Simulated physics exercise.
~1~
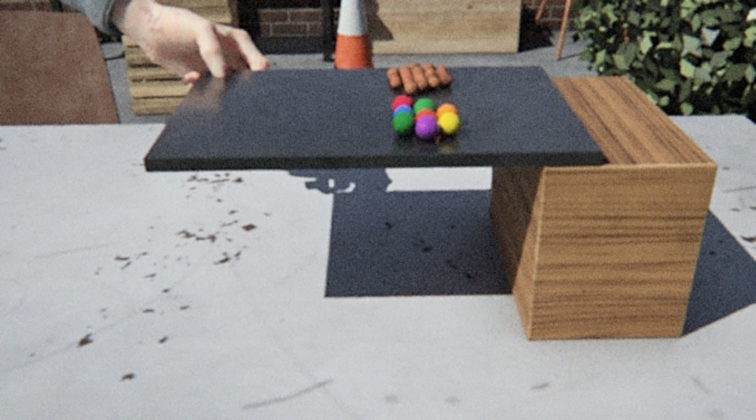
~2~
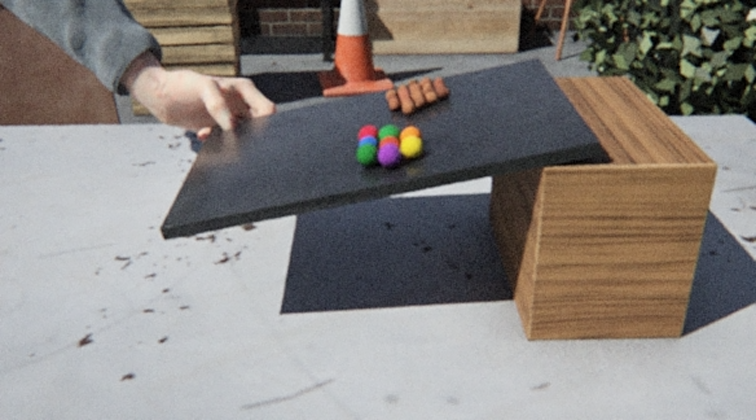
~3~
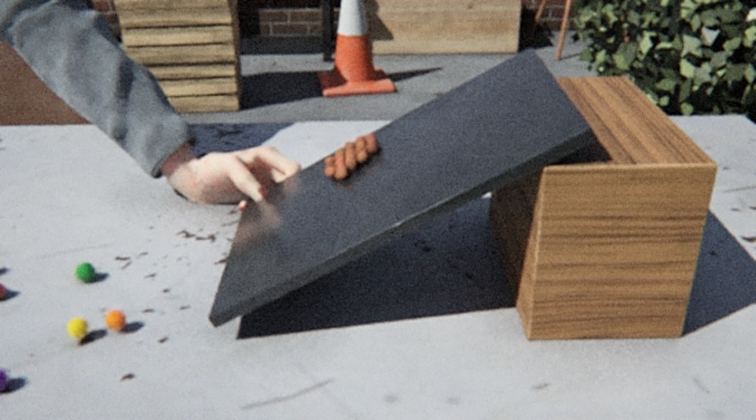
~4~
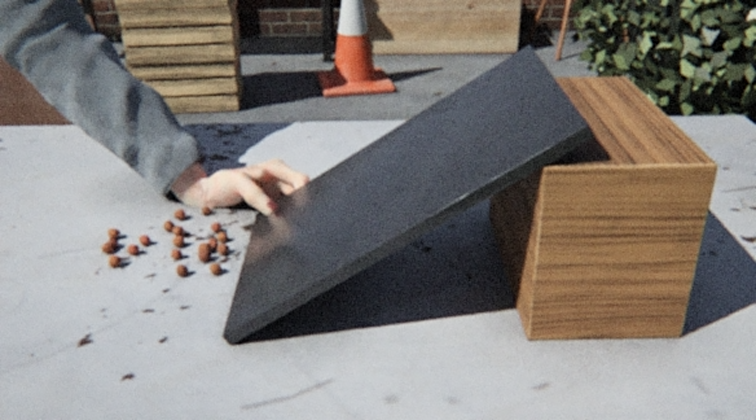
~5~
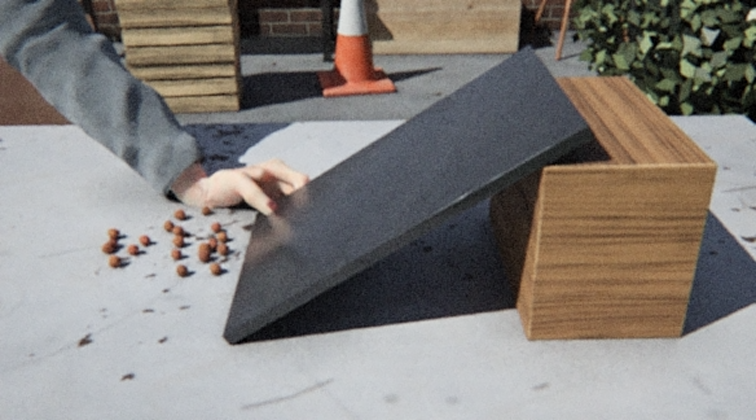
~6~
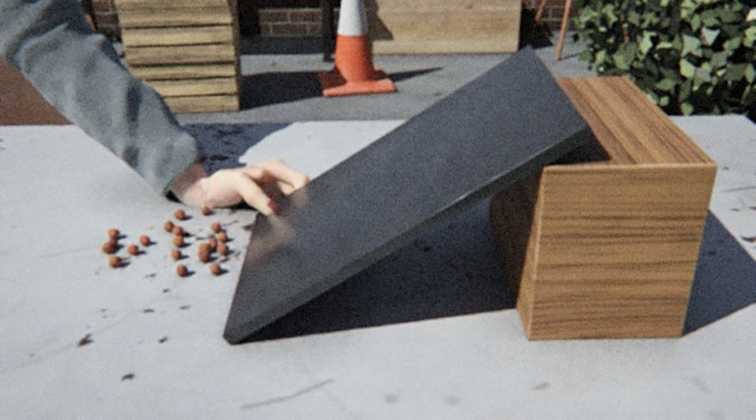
A hand lowers a dark board into a ramp, and colourful balls, then brown pieces, leave it.
